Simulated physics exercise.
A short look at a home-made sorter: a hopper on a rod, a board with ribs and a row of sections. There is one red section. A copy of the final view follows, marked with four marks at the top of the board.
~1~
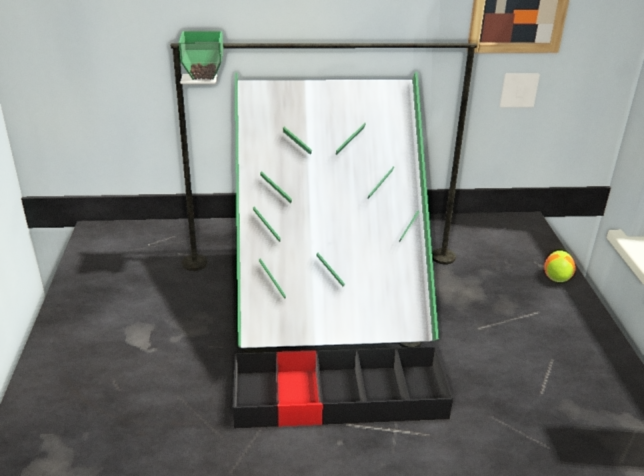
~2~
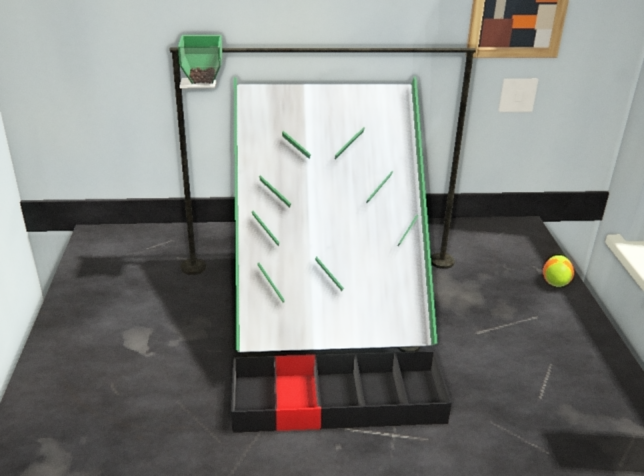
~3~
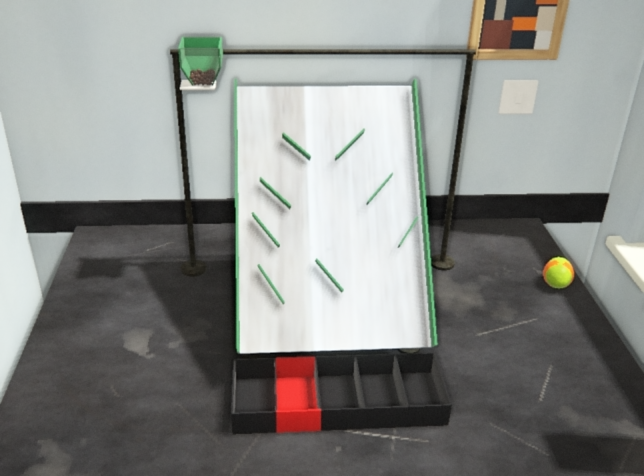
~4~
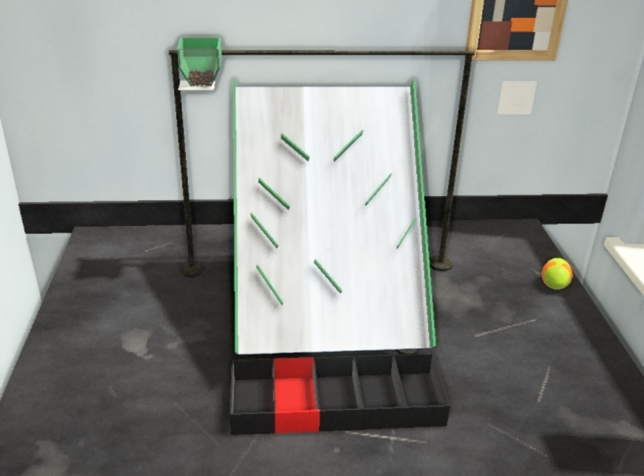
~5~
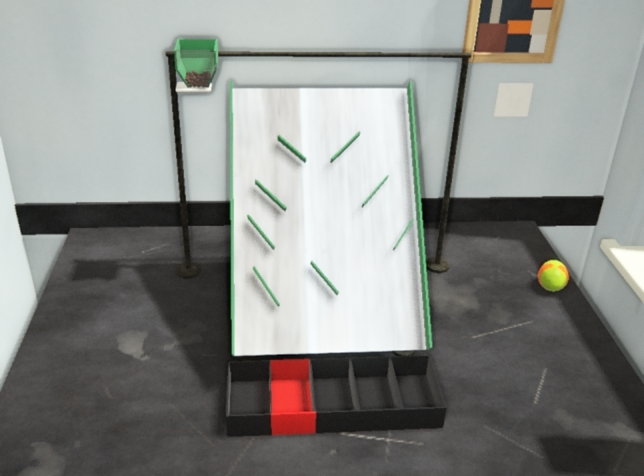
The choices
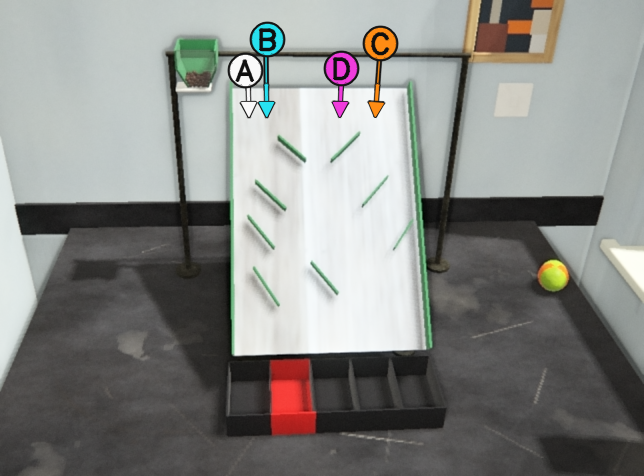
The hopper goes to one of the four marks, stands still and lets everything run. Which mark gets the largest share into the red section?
Take D.
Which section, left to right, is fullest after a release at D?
The second.
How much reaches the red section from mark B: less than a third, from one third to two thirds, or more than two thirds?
Less than a third.
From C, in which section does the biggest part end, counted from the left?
It is the fourth one.
On the marked copy, mark A meets the board at (248, 111); mark B meets the board at (266, 111); mark C meets the board at (375, 111); mark D meets the board at (339, 111).
If A is chosen, about a tenth in the red section, roughly two thirds in other sections, roughly a quarter outside the box.
If B is chosen, about a tenth in the red section, the larger part in other sections, about a tenth outside the box.
If C is chosen, just a few in the red section, almost all in other sections, about a tenth outside the box.
If D is chosen, roughly half in the red section, roughly a third in other sections, roughly a quarter outside the box.
